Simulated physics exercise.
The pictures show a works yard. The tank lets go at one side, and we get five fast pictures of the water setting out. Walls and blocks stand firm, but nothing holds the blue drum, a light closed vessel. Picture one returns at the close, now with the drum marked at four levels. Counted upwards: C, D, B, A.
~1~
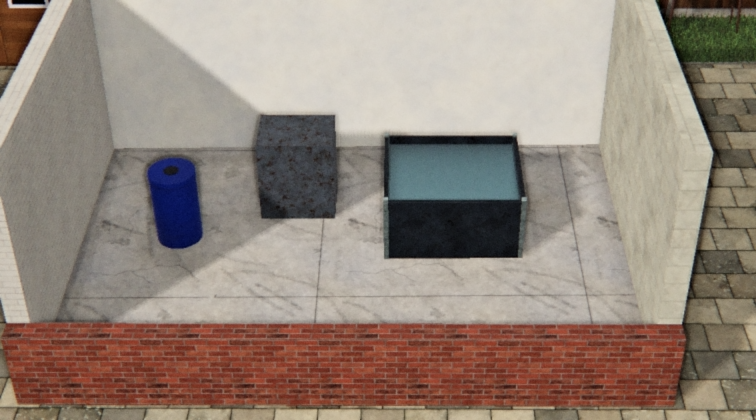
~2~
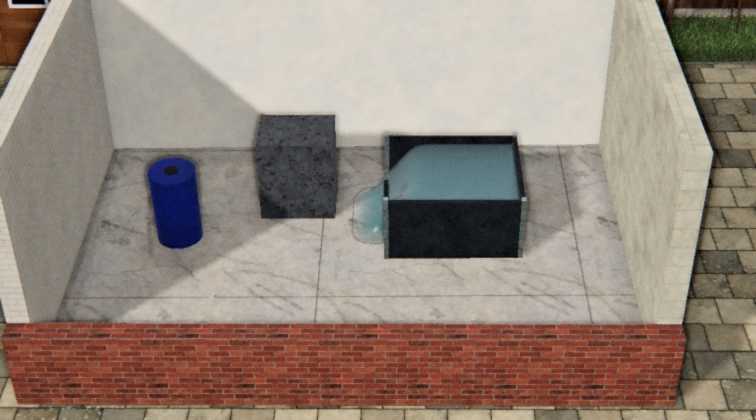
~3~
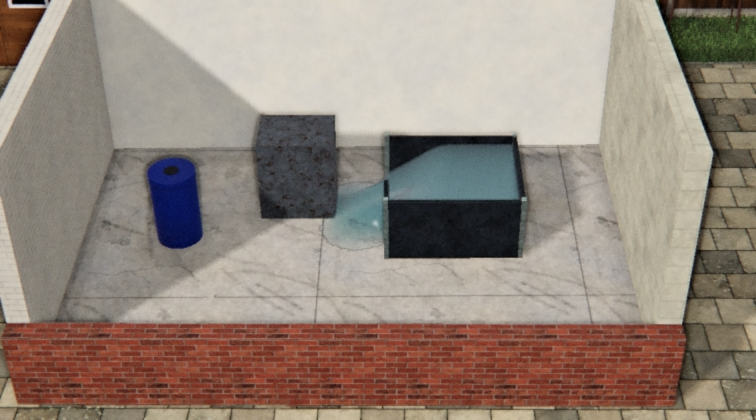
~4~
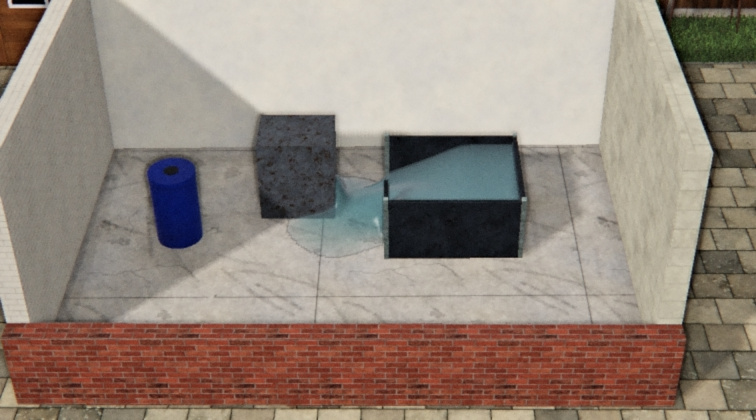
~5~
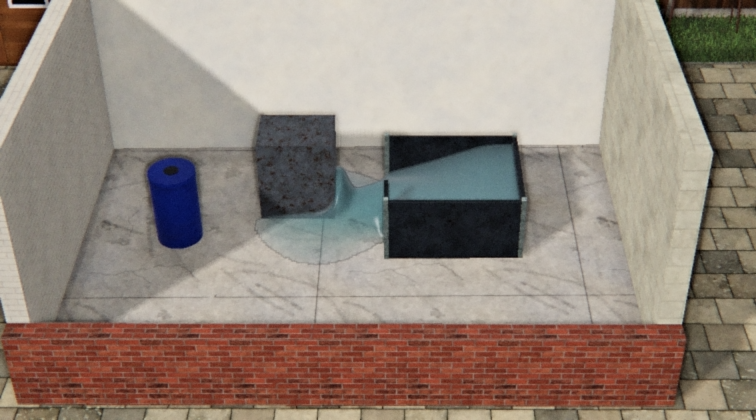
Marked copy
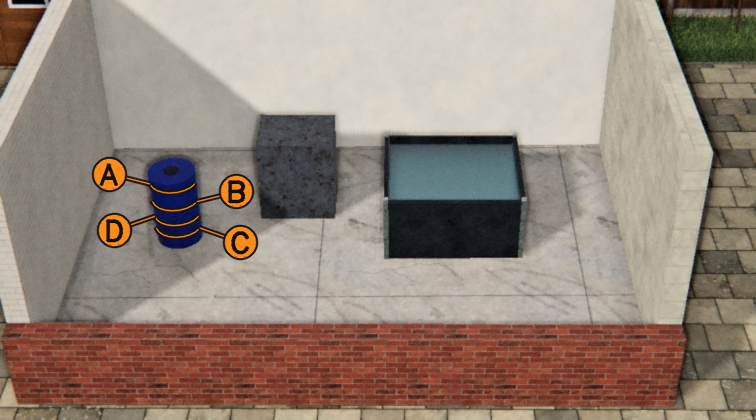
At the start, a blue drum, a dark speckled block and a black tank full of bluish water stand in a walled yard. Water pours out of the tank's left side onto the pale floor, and the level inside drops on that side. The puddle then spreads leftward, reaching the block and fanning around its front.
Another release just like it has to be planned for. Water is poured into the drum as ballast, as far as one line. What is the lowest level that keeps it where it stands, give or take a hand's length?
Mark C.
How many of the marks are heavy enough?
All four.
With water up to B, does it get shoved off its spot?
No, not at all.
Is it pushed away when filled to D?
No.
In orange, A at (169, 193); B at (172, 210); C at (175, 237); D at (174, 225); from the bottom up C, D, B, A.
If A is chosen, it does not move.
If B is chosen, it does not move.
If C is chosen, it does not move.
If D is chosen, it does not move.
